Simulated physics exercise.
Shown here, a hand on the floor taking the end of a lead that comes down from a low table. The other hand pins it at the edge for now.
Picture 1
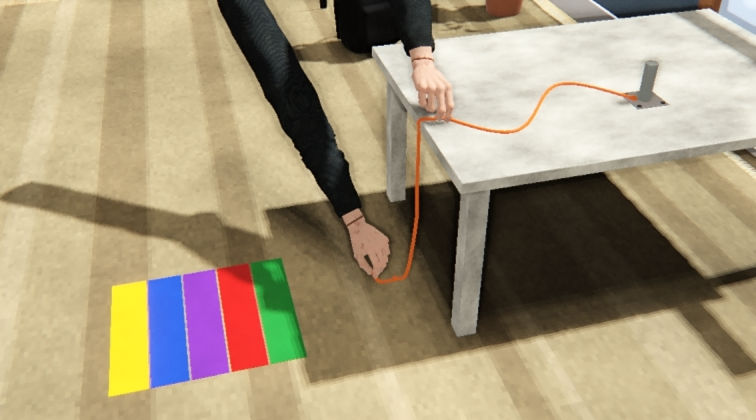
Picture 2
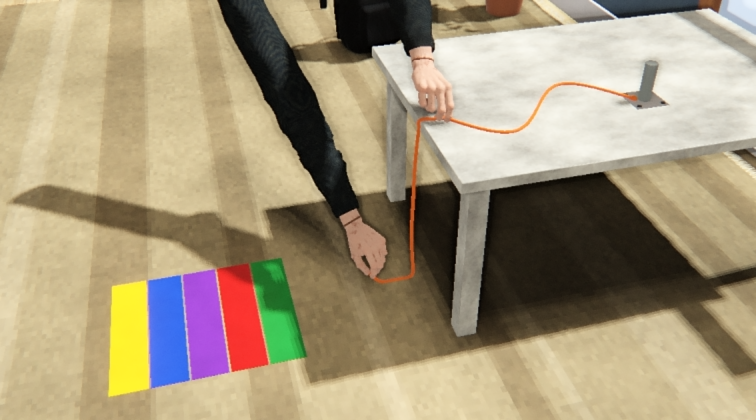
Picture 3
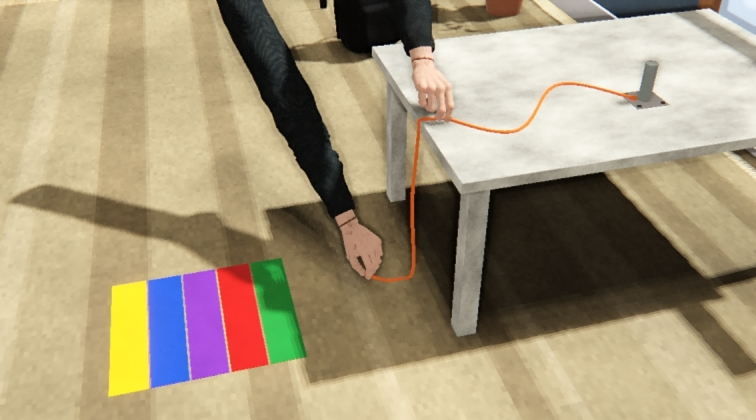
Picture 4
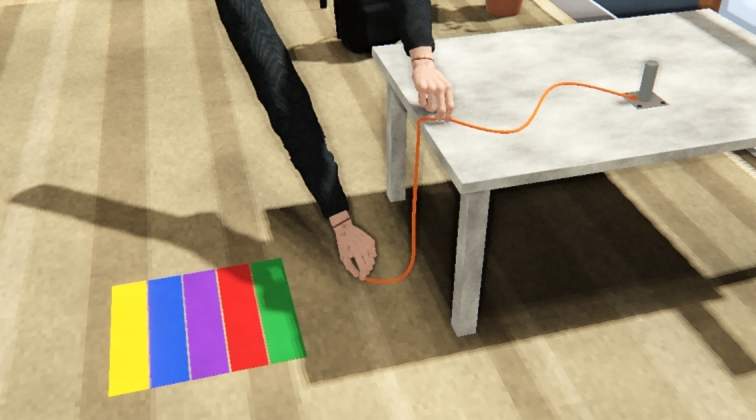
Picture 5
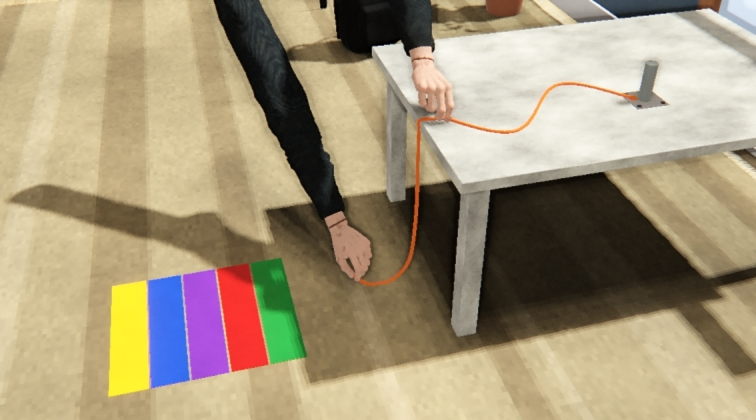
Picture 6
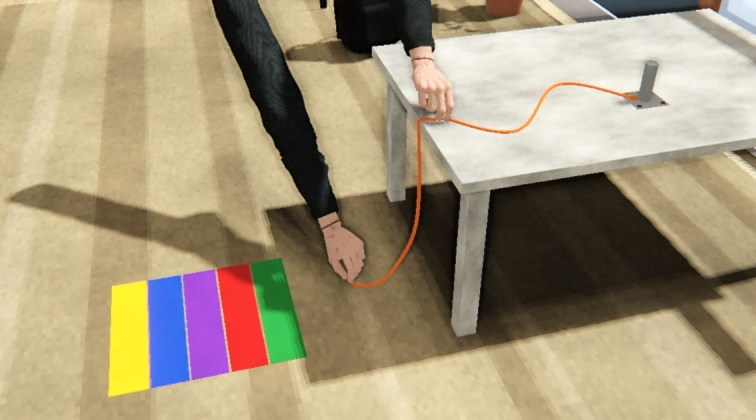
On a striped floor beside a low table, a hand draws an orange lead's end slightly left while another pins it above.
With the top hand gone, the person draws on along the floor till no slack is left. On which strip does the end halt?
The end stops over the blue strip.
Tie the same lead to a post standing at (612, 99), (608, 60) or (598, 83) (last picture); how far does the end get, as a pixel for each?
The places are (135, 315), (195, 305) and (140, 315).
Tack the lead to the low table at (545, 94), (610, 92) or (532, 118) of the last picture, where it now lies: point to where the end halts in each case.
The places are (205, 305), (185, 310) and (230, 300).
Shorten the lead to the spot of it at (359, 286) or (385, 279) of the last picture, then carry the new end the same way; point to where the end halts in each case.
About (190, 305) and (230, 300).
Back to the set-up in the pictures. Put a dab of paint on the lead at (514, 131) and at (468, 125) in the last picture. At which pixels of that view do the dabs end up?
Near (444, 120) and (403, 139).
Early on, end near (239, 297); over red.
Midway, end near (195, 305); over purple.
At the end of the slack, end near (168, 310); over blue. It gets as far as the blue strip.
